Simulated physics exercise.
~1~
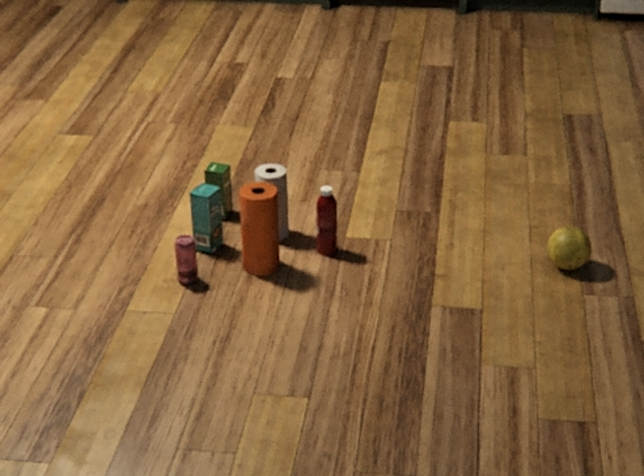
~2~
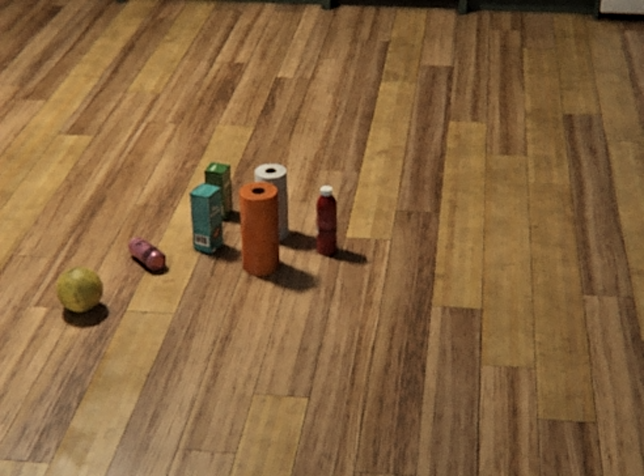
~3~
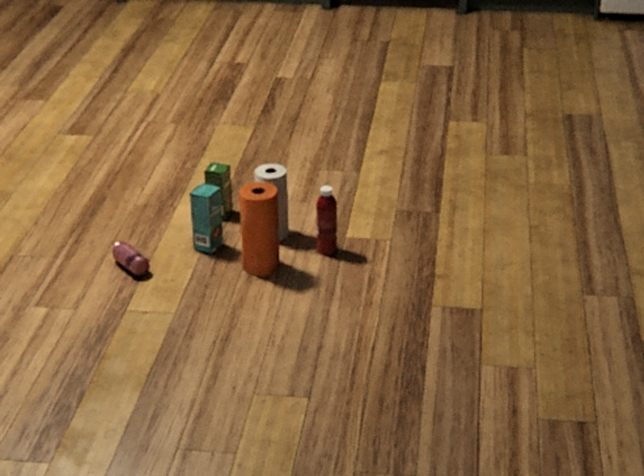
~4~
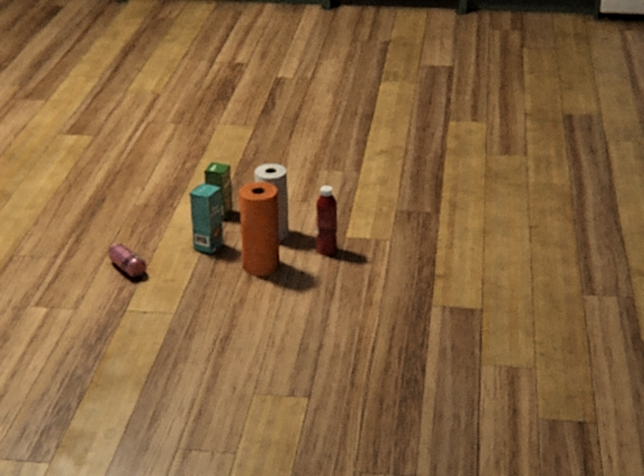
On a wooden floor, a yellow ball rolled from the right to the left past a cluster of upright cartons, rolls and a red bottle, and the small pink can toppled and rolled a little left, ending on its side while the others stayed standing.
